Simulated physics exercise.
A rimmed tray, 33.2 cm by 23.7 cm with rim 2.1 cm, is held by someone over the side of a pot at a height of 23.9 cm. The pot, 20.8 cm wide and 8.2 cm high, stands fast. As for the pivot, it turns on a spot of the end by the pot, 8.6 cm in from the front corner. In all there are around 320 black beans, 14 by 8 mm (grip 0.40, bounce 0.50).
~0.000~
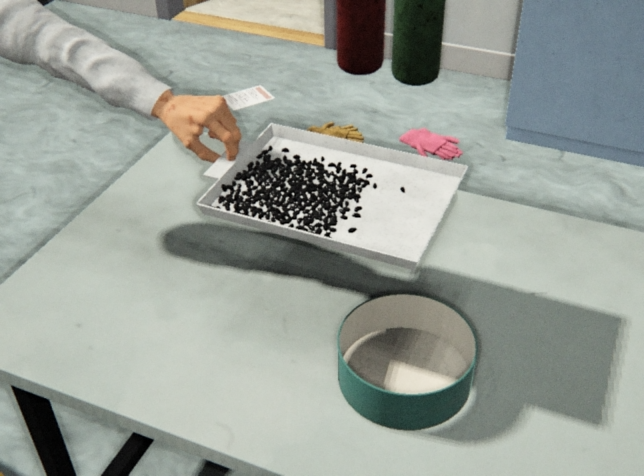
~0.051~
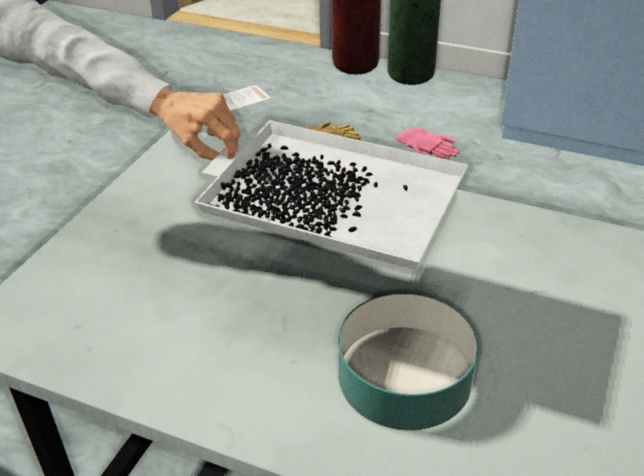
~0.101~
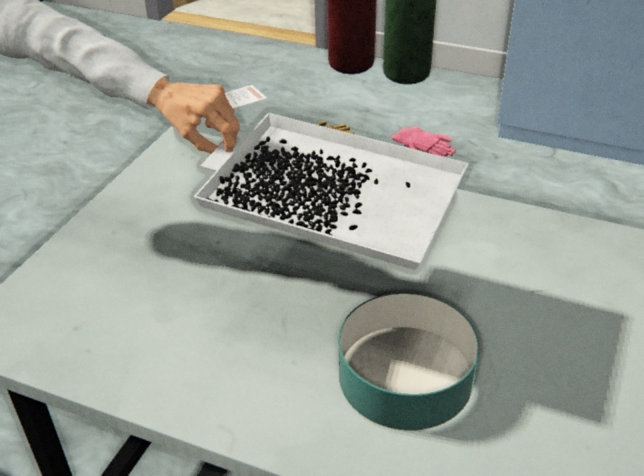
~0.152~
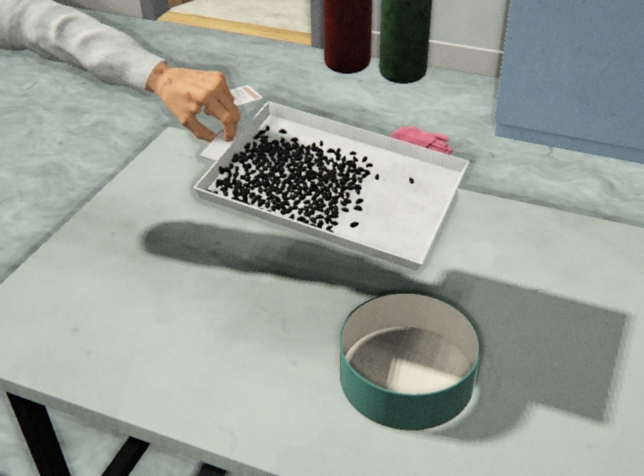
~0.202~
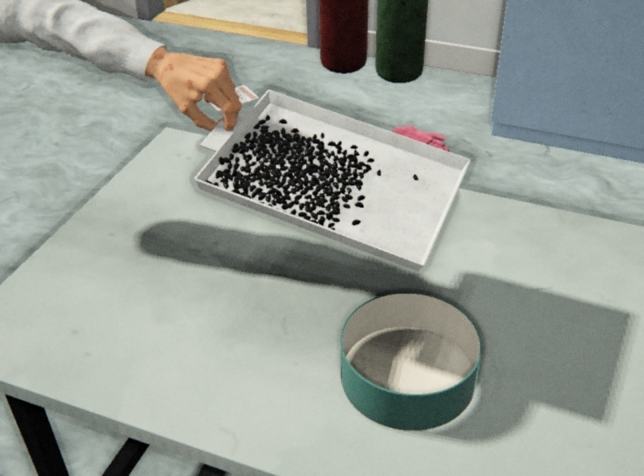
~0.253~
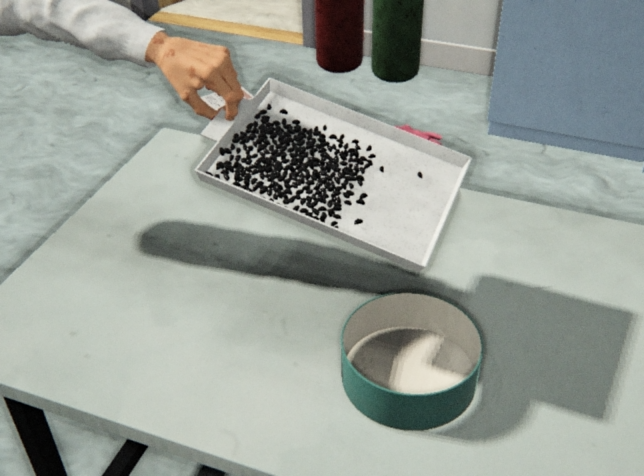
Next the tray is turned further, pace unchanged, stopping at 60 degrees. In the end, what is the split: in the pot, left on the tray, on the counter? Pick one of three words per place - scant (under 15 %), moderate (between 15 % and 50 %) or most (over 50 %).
My call is pot: Moderate, tray: Moderate, counter: Moderate.
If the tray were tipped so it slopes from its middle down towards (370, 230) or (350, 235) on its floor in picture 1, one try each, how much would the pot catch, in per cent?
I'd put it at roughly 75 per cent for the first tilt and roughly 60 per cent for the second.
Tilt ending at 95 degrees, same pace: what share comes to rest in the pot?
I'd expect some 65 per cent in the pot.
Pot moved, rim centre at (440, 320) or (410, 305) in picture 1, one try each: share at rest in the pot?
Near 45 and 10 percent, one try each.
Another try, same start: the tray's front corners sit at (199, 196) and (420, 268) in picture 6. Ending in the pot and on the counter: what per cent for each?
Per cent by place - pot 55, counter 5.
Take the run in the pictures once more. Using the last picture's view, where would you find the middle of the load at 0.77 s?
At that time the load is centred around (406, 219).
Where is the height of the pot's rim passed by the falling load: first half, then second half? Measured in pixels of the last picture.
Early half: About (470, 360); late half: (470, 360).
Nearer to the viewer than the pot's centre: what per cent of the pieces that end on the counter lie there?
50 %.
After 0.57 s, tilt 37 degrees; the tray holds 100 %, the pot 0 %.
Then, at 0.77 s, tilt 52 degrees; the tray holds 100 %, the pot 0 %.
Then, at 1.10 s, tilt 60 degrees; the tray holds 30 %, the pot 25 %.
By 2.7 s all is still; pot 40 %, tray 30 %, counter 35 %.
